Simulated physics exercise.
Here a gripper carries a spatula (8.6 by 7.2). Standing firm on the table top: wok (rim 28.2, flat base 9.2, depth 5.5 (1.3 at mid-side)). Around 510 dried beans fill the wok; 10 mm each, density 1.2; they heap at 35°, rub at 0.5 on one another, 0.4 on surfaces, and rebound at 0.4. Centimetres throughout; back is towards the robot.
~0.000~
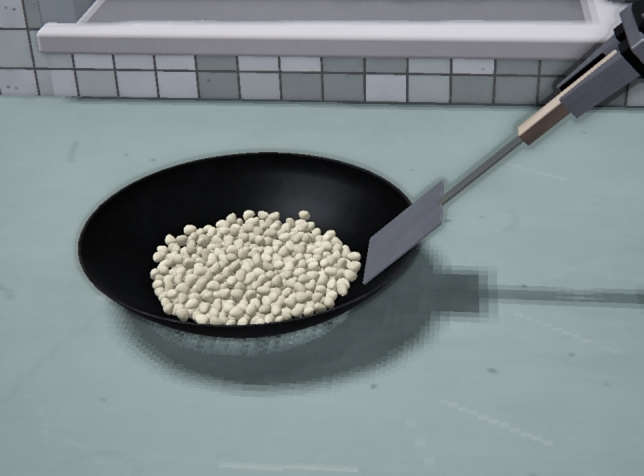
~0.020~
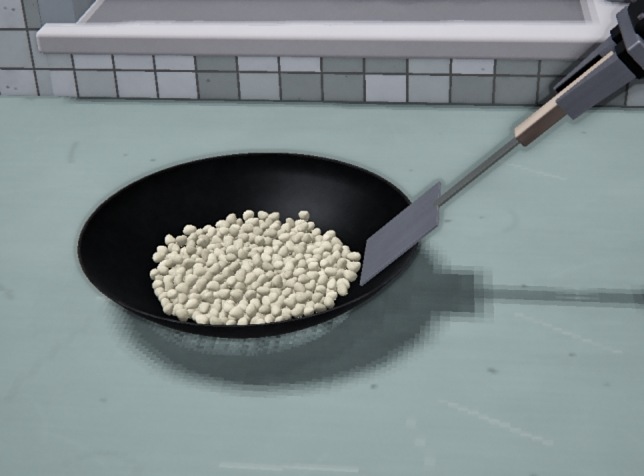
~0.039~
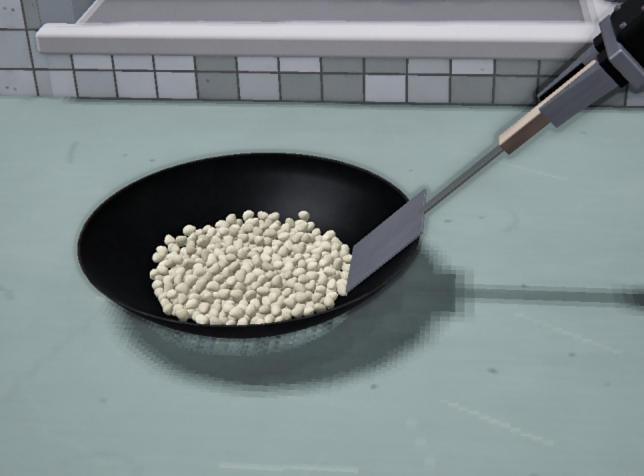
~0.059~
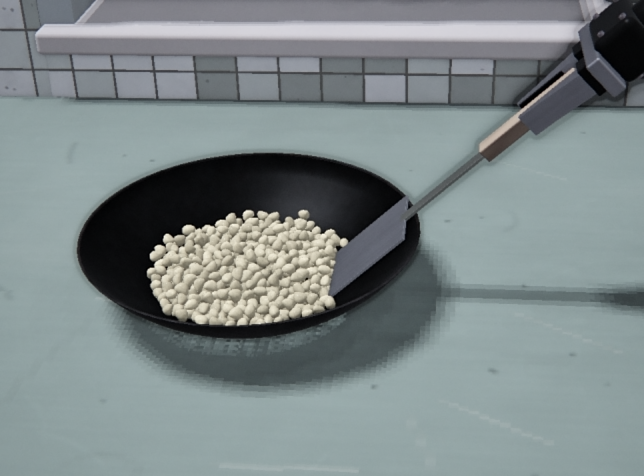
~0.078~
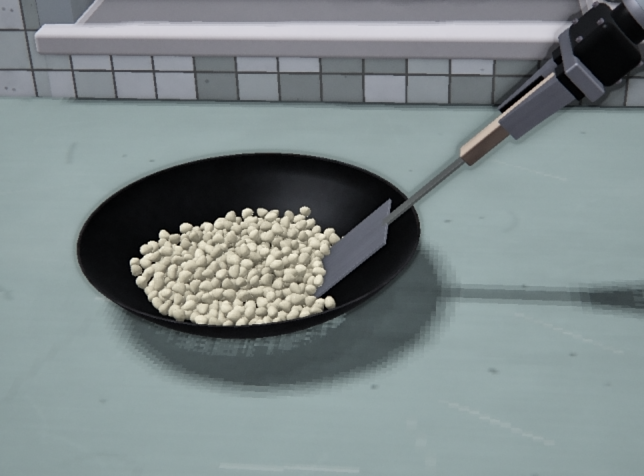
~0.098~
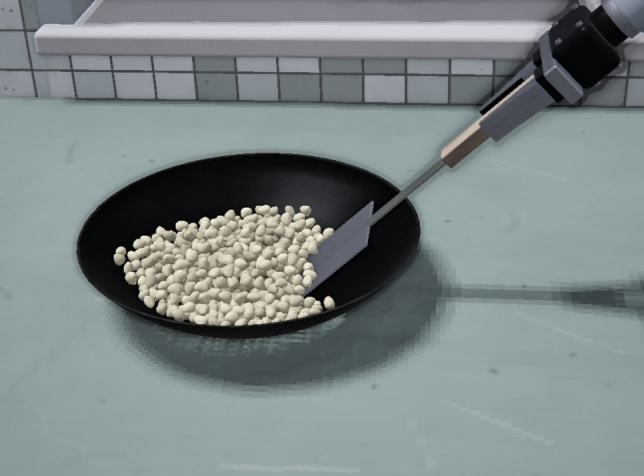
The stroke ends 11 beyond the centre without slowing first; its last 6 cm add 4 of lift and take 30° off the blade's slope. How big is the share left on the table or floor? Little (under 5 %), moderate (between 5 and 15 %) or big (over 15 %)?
Answer: Big; over 15 % of the dried beans finish on the table or floor.
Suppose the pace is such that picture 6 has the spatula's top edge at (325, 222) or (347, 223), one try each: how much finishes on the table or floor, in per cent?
About 40 and 30 per cent.
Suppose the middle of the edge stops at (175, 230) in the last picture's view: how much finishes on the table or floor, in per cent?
Some 0 per cent.
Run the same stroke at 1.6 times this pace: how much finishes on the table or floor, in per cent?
Some 40 per cent.
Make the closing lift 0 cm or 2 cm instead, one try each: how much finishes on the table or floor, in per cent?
Some 25 and 30 per cent.
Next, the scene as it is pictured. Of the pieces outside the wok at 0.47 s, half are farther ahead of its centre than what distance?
Some 22 cm.
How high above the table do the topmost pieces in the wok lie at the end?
Some 5.5 cm.
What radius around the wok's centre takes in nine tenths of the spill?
Some 35 cm.
After 0.17 s, sloping 44°, highest piece 5 above the table; 513 in the wok.
After 0.24 s, sloping 35°, highest piece 7 above the table; 509 in the wok, 4 on the blade or in flight.
After 0.47 s, sloping 14°, highest piece 10 above the table; 405 in the wok, 78 on the table or floor, 30 on the blade or in flight.
After 1.52 s, sloping 14°, highest piece 6 above the table; 405 in the wok, 108 on the table or floor.
In the end, 405 in the wok, 108 on the table or floor. That is 21 % on the table or floor.
